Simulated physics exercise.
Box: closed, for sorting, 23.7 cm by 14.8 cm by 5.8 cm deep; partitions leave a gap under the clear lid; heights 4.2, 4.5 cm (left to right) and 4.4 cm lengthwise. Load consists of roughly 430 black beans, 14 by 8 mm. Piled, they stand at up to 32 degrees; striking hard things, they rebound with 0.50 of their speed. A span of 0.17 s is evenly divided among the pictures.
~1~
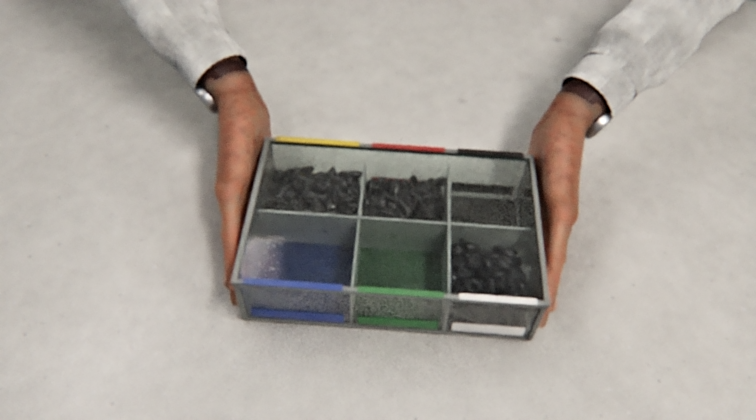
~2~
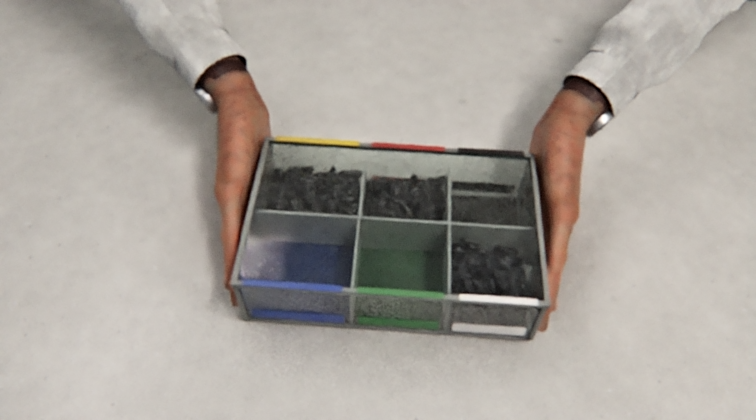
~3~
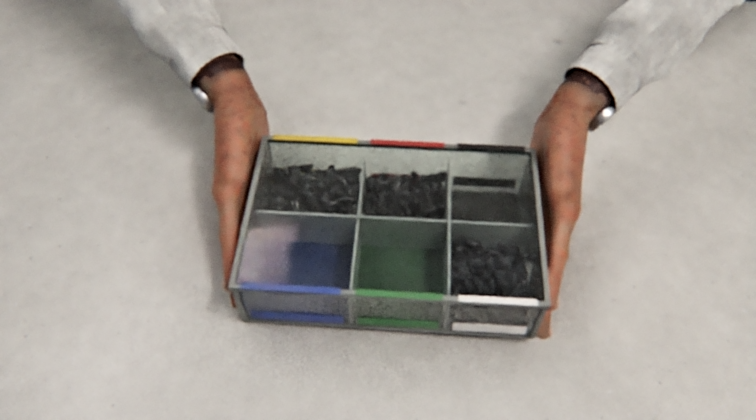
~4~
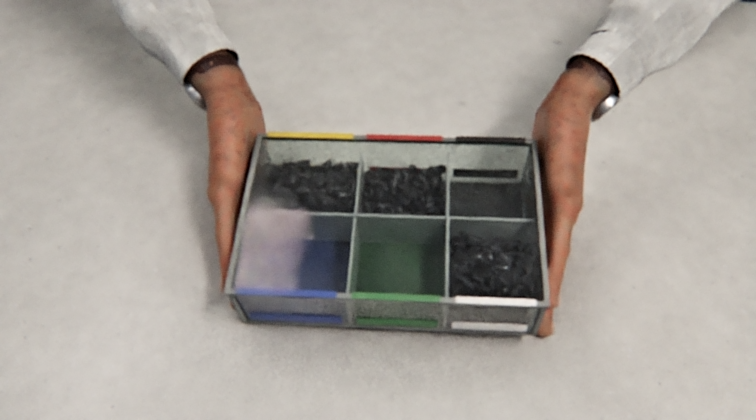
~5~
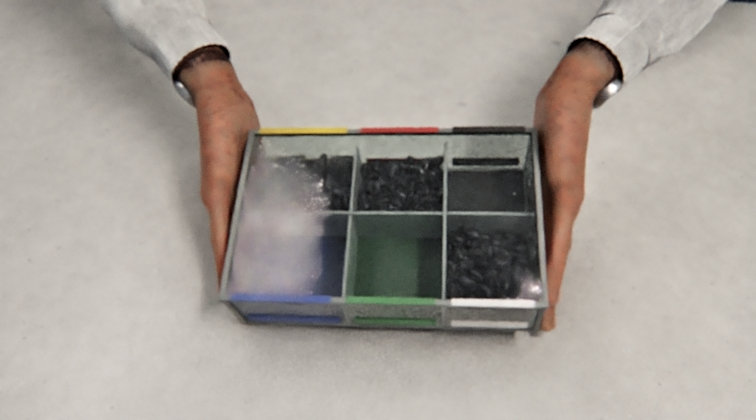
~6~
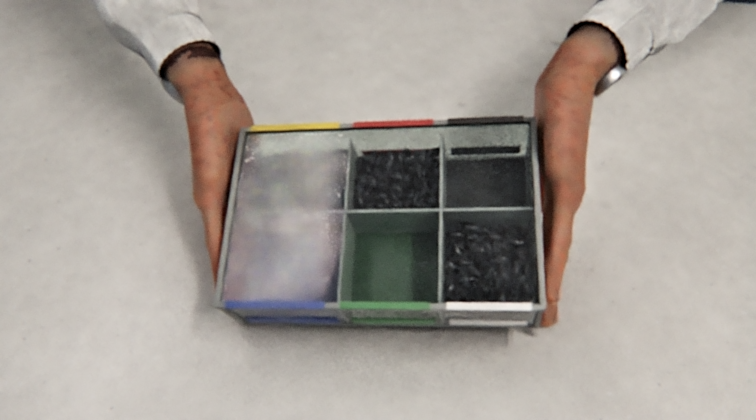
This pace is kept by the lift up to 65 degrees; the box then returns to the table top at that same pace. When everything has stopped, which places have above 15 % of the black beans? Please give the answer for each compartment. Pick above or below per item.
Red = above; blue = below; green = below; yellow = above; white = above; black = below.
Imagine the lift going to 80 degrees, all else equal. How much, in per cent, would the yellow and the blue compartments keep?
Then yellow would hold 40 percent and blue 5 percent.
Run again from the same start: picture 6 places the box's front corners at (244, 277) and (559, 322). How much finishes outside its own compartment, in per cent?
It comes to around 10 per cent in that case.
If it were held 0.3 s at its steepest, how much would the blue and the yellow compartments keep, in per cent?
Then blue keeps 5% and yellow keeps 40%.
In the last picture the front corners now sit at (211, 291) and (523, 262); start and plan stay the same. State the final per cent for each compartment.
It comes out as red at 25 percent, blue at 0 percent, green at 0 percent, yellow at 45 percent, white at 25 percent and black at 0 percent.
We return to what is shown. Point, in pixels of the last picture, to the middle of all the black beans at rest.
Near (371, 229).
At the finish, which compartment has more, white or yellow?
That would be the yellow compartment.
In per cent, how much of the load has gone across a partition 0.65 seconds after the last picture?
Roughly 5 %.
Then, 0.39 s after the last picture, tilt 64 degrees; red 30 %, yellow 45 %, white 25 %.
Then, 0.65 s after the last picture, tilt 26 degrees; red 25 %, blue 5 %, yellow 45 %, white 25 %.
Then, 1.02 s after the last picture, tilt 0 degrees; red 25 %, blue 5 %, yellow 45 %, white 25 %.
In the end, red 25 %, blue 5 %, green 0 %, yellow 45 %, white 25 %, black 0 %.
